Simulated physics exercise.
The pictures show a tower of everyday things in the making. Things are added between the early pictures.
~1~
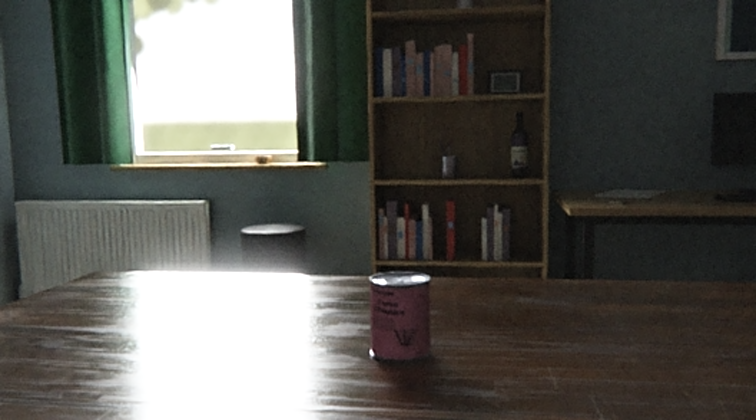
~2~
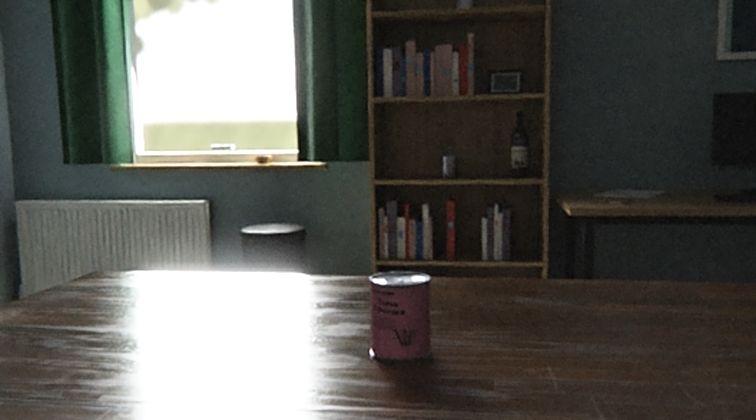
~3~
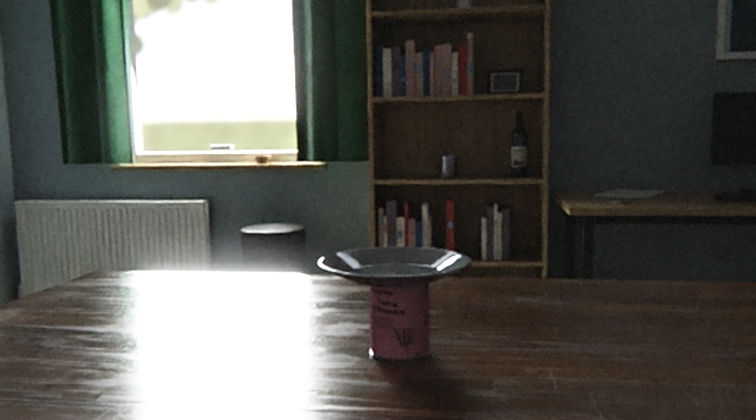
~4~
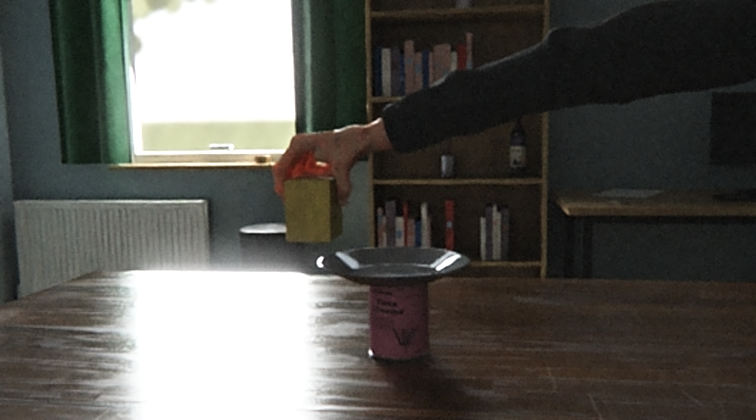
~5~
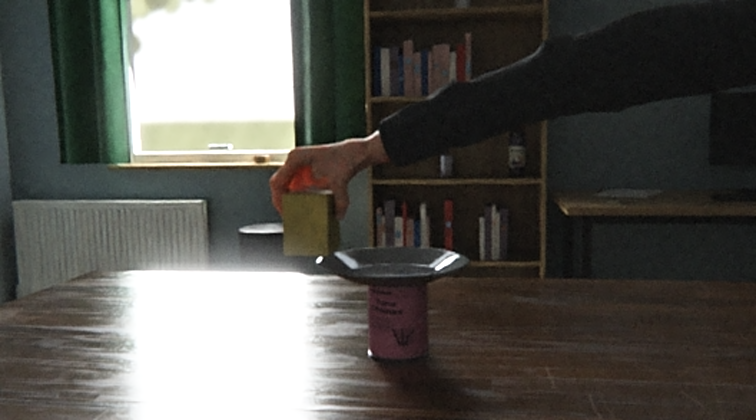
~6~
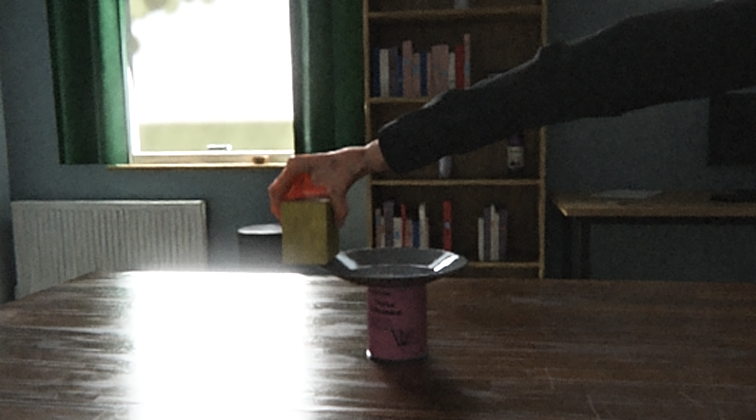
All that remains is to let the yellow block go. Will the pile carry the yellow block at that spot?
In the end the pile loses its balance.
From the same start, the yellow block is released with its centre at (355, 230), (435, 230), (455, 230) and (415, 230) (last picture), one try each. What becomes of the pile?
First, it holds; second, it stays up; third, it stays up; fourth, it keeps its balance.
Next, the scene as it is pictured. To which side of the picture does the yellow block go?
It goes to the left.
Then, 0.30 s past the last view, yellow block now fallen.
Then, 0.40 s past the last view, things are still on the move.
Finally, fallen, yellow block; the other 2 still in place. Final places as the last picture's camera would see them, yellow block near (275, 329). The pile comes apart.
